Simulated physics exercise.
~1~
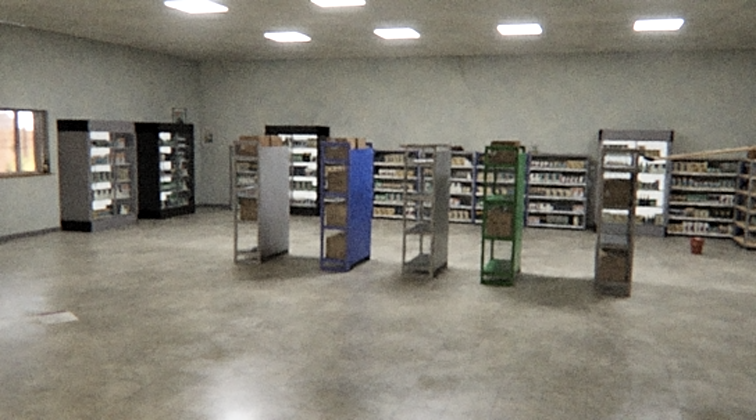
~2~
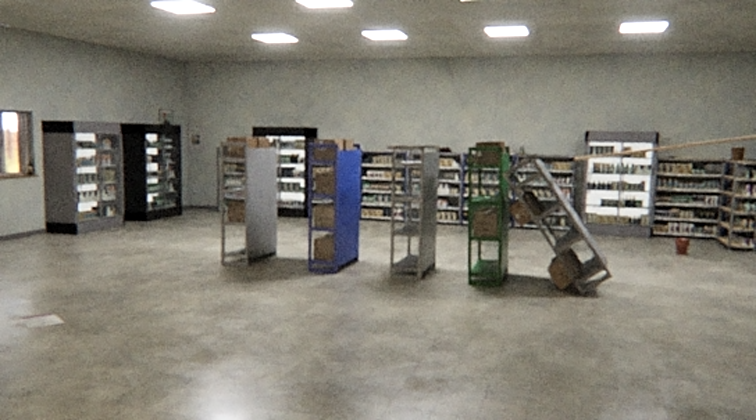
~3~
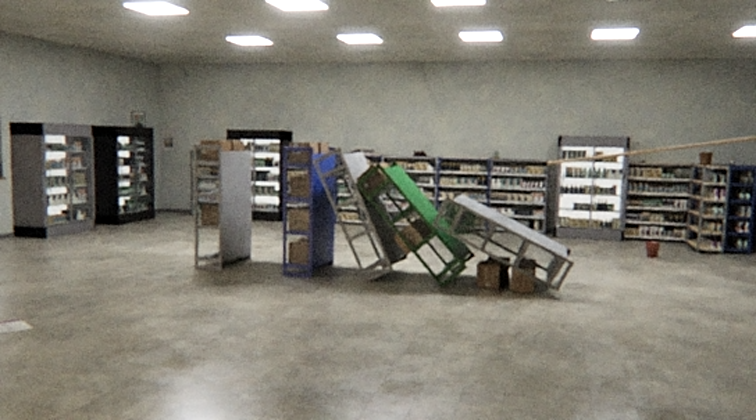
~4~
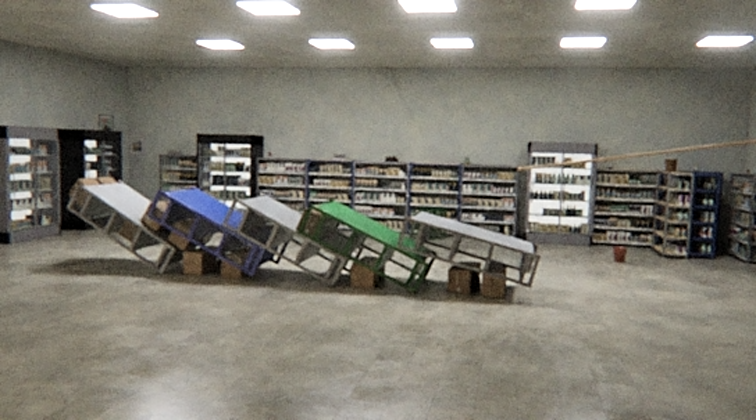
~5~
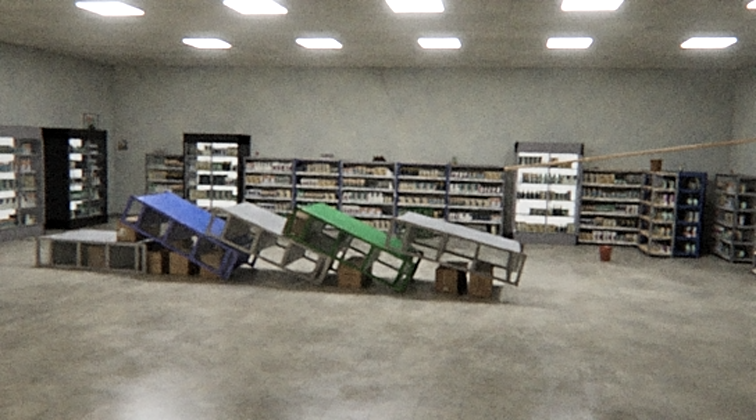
At first, five open shelf units, one blue and one green among grey ones, stand in a row in a wide room lined with stocked shelves. The grey unit on the right tips left against the green one, its cartons sliding. The green unit then leans over onto the next grey one, which tilts toward the blue, while boxes drop to the floor. The blue unit and the leftmost grey one topple in turn. Finally the leftmost lies flat, and the other four rest slanted in an overlapping line among spilt cartons, with none left standing.
